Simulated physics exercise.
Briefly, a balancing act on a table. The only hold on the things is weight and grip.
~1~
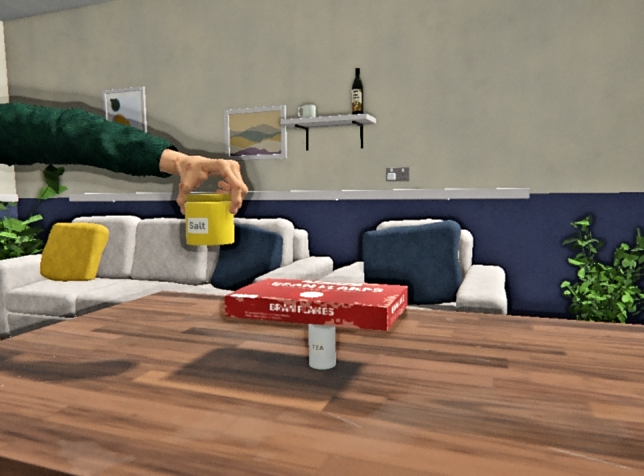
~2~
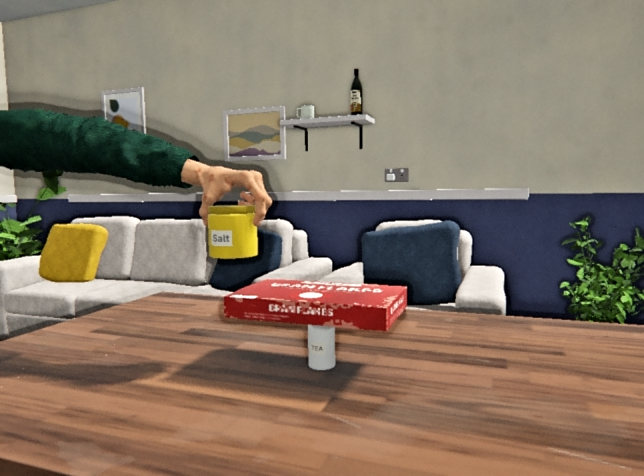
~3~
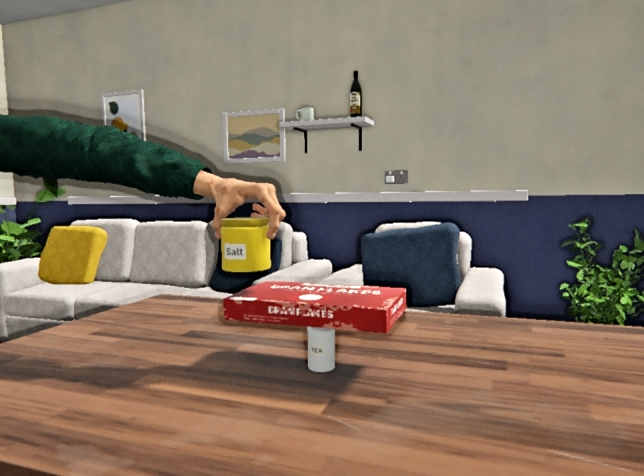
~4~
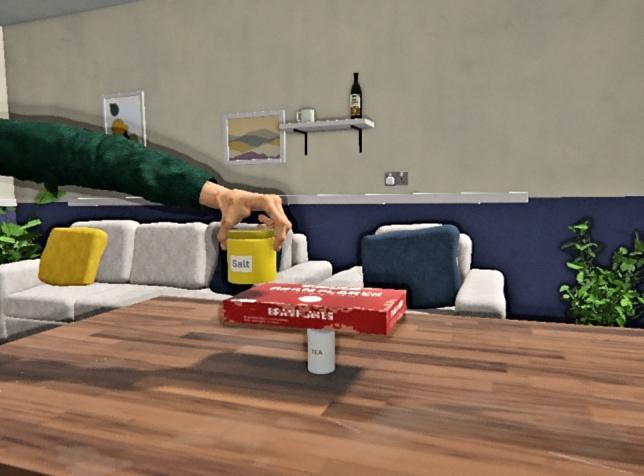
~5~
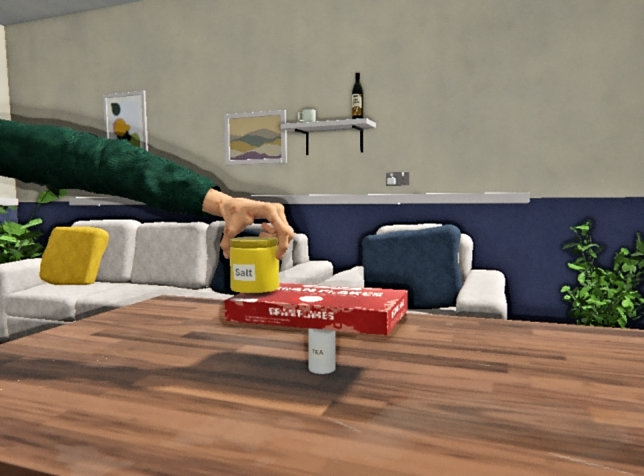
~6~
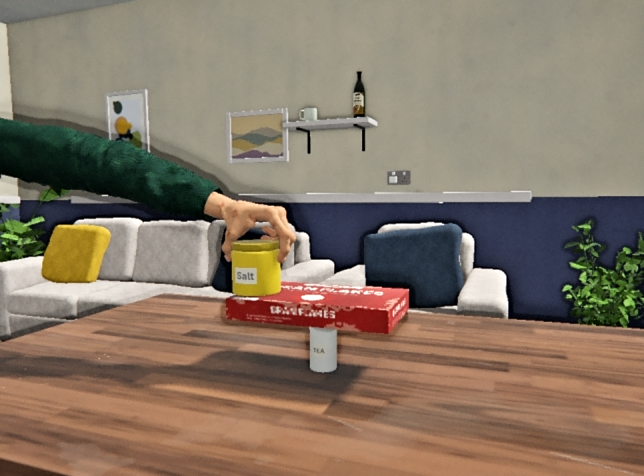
In the video, a hand in a dark green sleeve moves a yellow jar labelled salt rightward and down, setting it on the left part of a red packet balanced on a small white container, and keeps hold of it.
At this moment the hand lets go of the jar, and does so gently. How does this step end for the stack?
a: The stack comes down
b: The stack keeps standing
The stack comes down.
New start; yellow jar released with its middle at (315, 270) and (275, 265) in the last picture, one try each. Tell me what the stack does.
Case A: It survives; case B: It caves in.
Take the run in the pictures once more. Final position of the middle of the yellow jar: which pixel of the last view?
At about (169, 344).
Then, 0.40 s later than the last frame, yellow jar now fallen; red packet tilted by 53°.
Then, 0.60 s later than the last frame, red packet tilted by 32°.
When it is over, fallen, yellow jar; moved from the start, red packet; white shaker as before. End places, in pixels of the last picture, yellow jar near (169, 344). The stack comes apart.
